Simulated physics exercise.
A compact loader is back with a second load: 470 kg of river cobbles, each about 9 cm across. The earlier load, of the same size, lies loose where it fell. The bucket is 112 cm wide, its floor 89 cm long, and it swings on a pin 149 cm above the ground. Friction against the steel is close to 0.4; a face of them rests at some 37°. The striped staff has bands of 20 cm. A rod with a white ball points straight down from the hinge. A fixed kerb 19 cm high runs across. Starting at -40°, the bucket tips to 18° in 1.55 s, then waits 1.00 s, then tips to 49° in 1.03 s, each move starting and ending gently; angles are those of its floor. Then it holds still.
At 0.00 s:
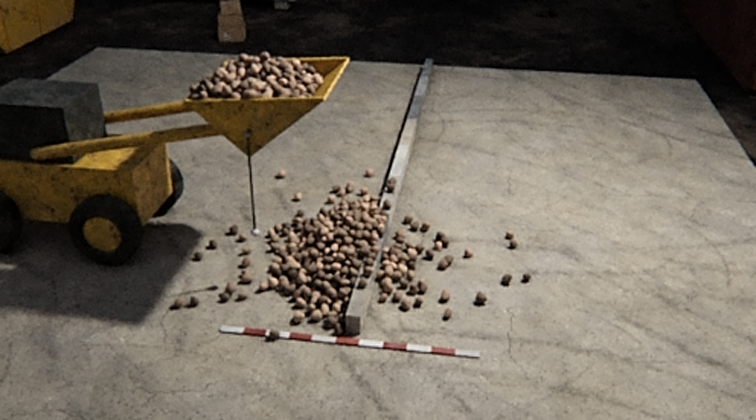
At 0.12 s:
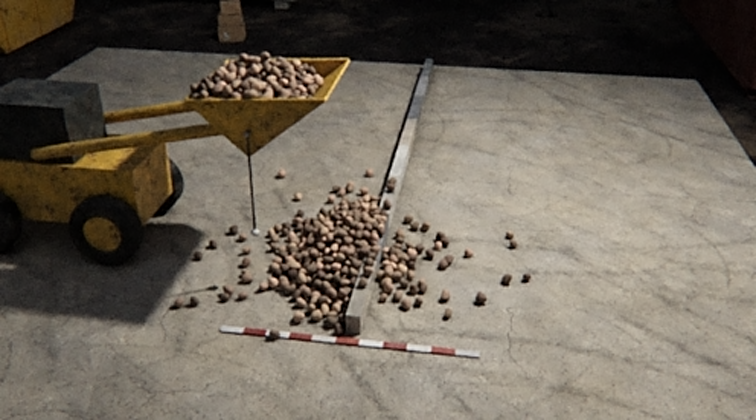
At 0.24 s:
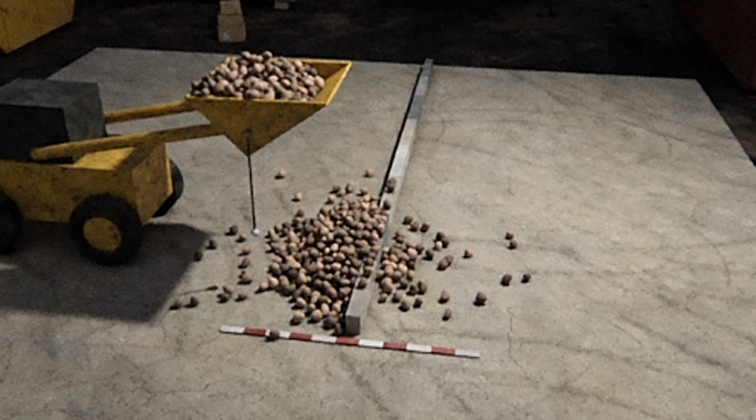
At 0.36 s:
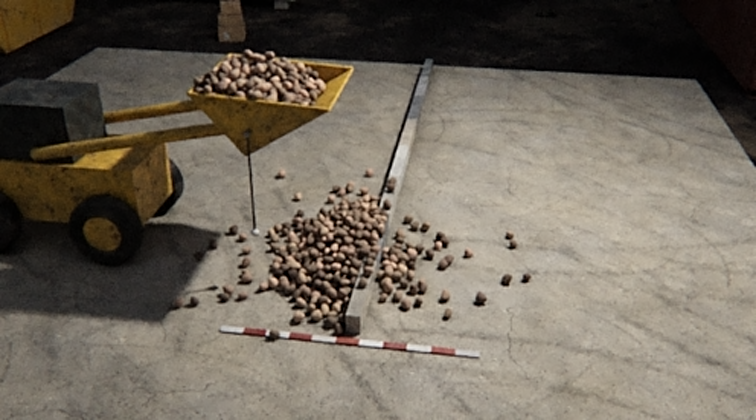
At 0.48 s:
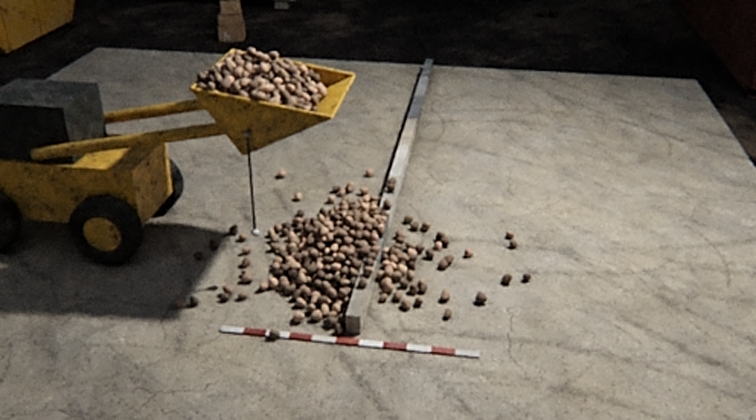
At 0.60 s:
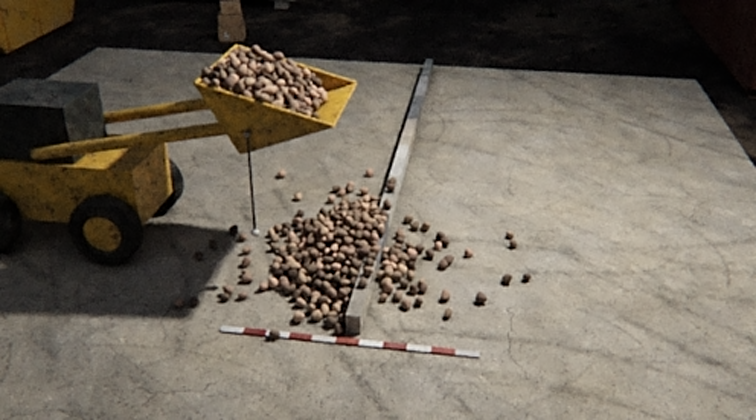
Yellow loader's bucket heaped with brown stones slowly tilting forward above a loose pile lying against a kerb on concrete.
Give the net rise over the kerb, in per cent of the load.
Roughly 62 per cent of a load more.
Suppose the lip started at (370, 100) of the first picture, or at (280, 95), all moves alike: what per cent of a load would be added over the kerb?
About 95 and 15 per cent.
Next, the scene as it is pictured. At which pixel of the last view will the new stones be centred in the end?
Near (394, 244).
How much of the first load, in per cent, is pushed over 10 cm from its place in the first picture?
Roughly 15 per cent of them.
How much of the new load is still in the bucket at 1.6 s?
Roughly 80 per cent is still inside.
After 1.2 s the floor is at 9°; in per cent of one load, 100 in the bucket, 89 on this side of the kerb, 11 over the kerb; the foremost stones are at (489, 273).
After 1.6 s the floor is at 18°; in per cent of one load, 82 in the bucket, 107 on this side of the kerb, 11 over the kerb; the foremost stones are at (489, 273).
After 4.0 s the floor is at 49°; in per cent of one load, 0 in the bucket, 128 on this side of the kerb, 73 over the kerb; the foremost stones are at (531, 247).
After 6.7 s the floor is at 49°; in per cent of one load, 0 in the bucket, 128 on this side of the kerb, 73 over the kerb; the foremost stones are at (531, 247). Net gain over the kerb, 62.
